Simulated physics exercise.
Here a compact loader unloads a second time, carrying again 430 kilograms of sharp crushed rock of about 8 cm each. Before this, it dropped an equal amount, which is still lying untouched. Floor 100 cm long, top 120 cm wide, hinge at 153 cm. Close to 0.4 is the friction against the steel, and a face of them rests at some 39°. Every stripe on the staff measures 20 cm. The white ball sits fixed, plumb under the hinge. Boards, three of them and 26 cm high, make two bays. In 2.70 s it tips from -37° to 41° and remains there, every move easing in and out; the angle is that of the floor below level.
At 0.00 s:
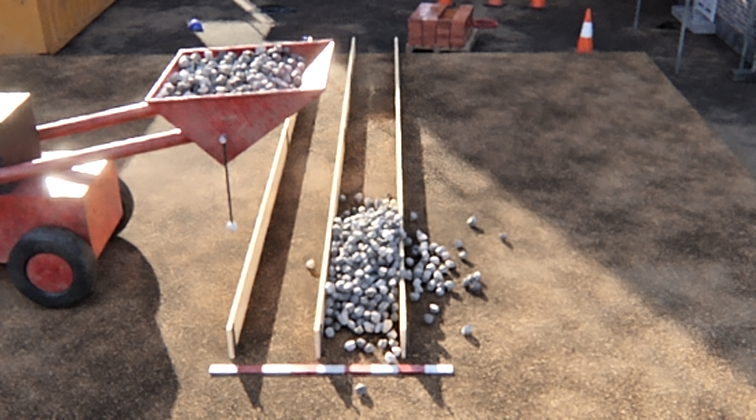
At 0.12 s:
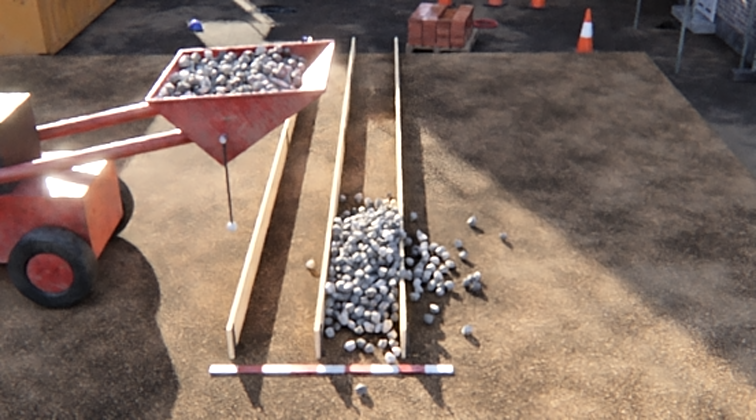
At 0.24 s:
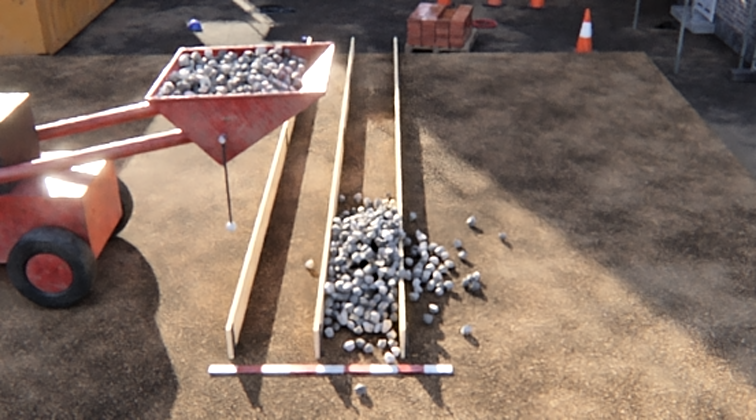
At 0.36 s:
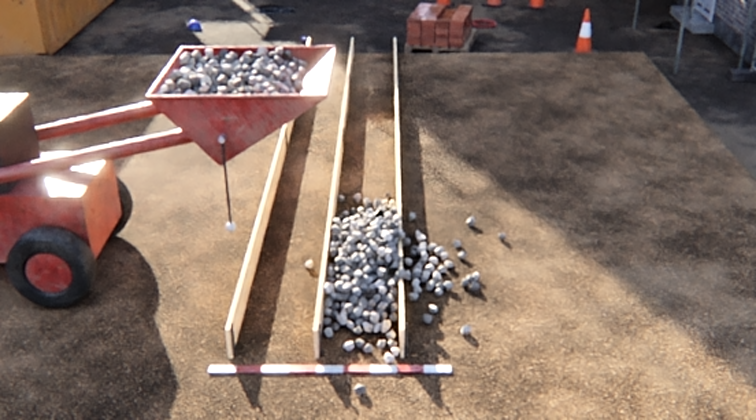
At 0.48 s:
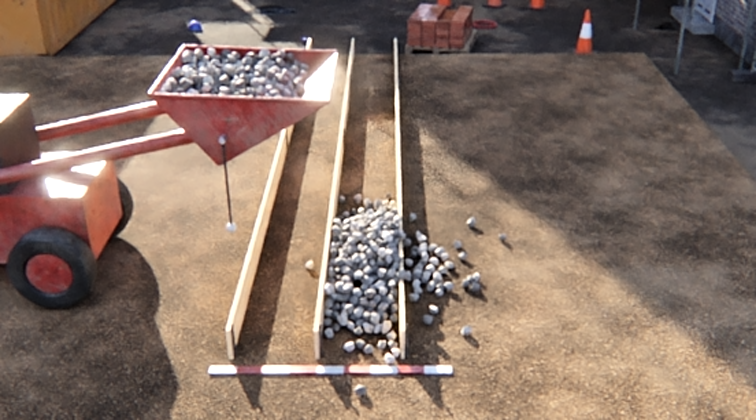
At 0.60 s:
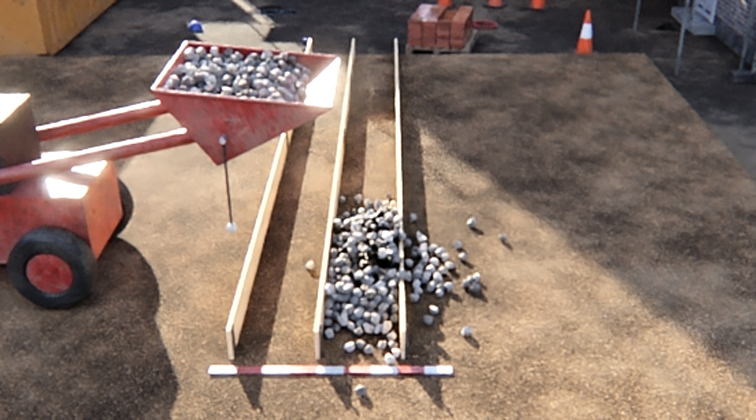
In a sunlit yard, a red loader's bucket full of grey stones tilts slowly and slightly, its right lip lowering a little, while the stones heaped between and beside the upright boards on the ground stay still.
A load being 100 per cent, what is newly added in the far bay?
About 69 per cent is added.
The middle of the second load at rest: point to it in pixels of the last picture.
Centre: Approx. (352, 246).
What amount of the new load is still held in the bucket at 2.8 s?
It keeps some 15 percent of its load.
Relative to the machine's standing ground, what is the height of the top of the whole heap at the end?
Roughly 60 cm higher than the ground.
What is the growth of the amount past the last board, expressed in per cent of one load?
Close to 10 parts in a hundred of a load.
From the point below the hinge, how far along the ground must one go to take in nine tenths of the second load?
I'd say close to 130 centimetres ahead of it.
After 2.0 s the floor is at 29°; in per cent of one load, 97 in the bucket, 0 in the near bay, 95 in the far bay, 8 past the last board; the foremost stones are at (473, 260).
After 2.8 s the floor is at 41°; in per cent of one load, 15 in the bucket, 13 in the near bay, 164 in the far bay, 8 past the last board; the foremost stones are at (473, 260).
After 3.2 s the floor is at 41°; in per cent of one load, 0 in the bucket, 15 in the near bay, 172 in the far bay, 13 past the last board; the foremost stones are at (479, 261).
After 5.9 s the floor is at 41°; in per cent of one load, 0 in the bucket, 22 in the near bay, 162 in the far bay, 17 past the last board; the foremost stones are at (485, 259). Net gain in the far bay, 69.
